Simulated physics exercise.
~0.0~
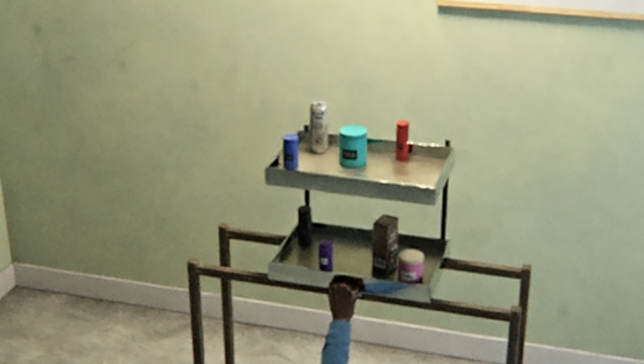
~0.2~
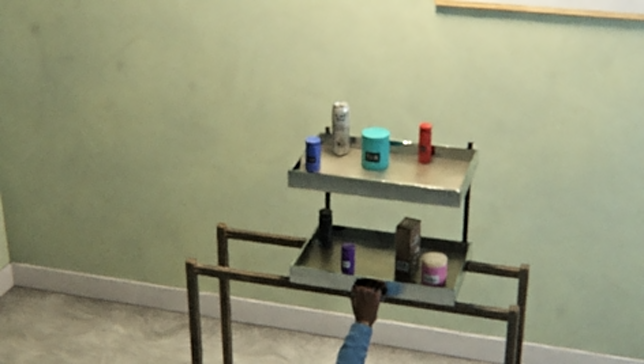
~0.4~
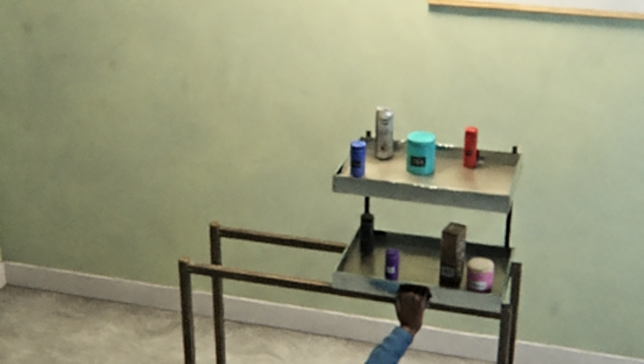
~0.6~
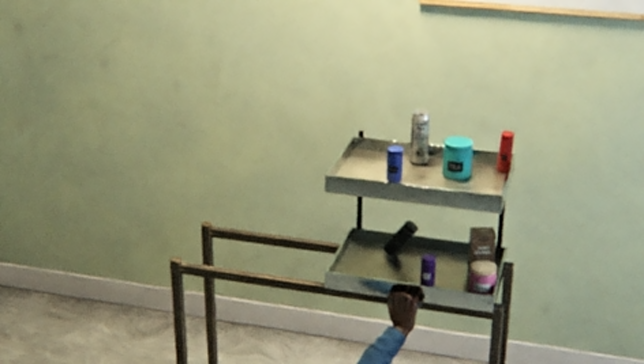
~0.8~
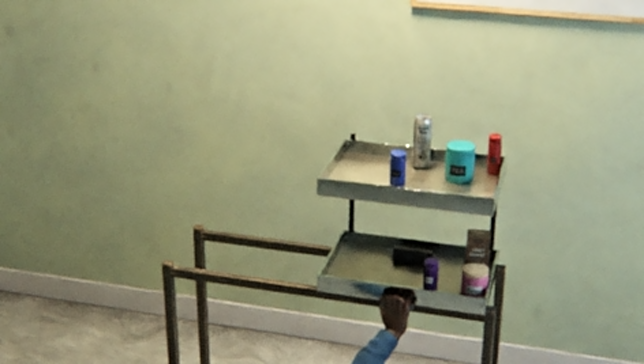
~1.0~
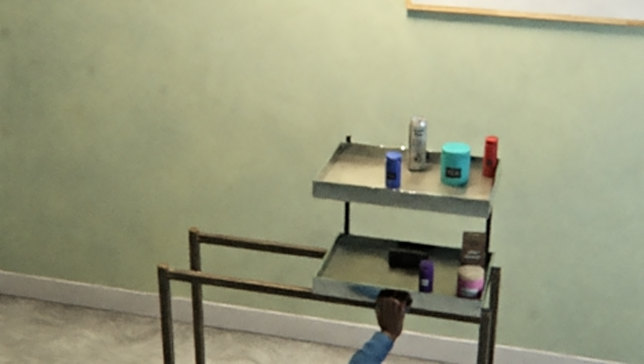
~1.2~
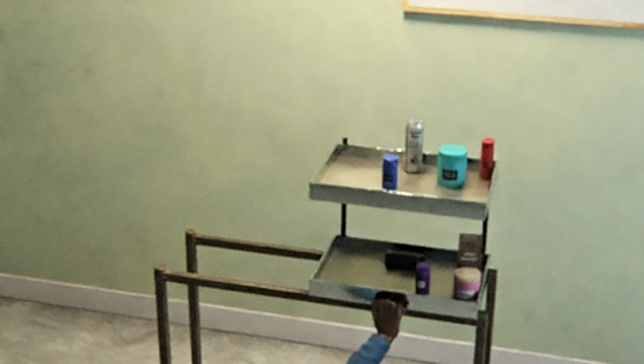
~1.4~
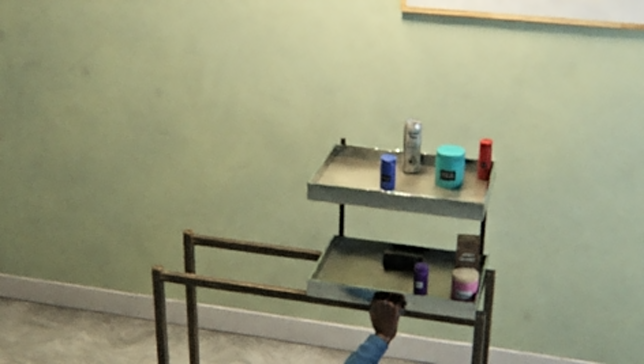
In a room with a pale green wall, a hand slid a two-level metal tray of small containers to the right along rails until it stopped abruptly; the black shaker on the lower level toppled and stayed lying there, while the others remained upright.
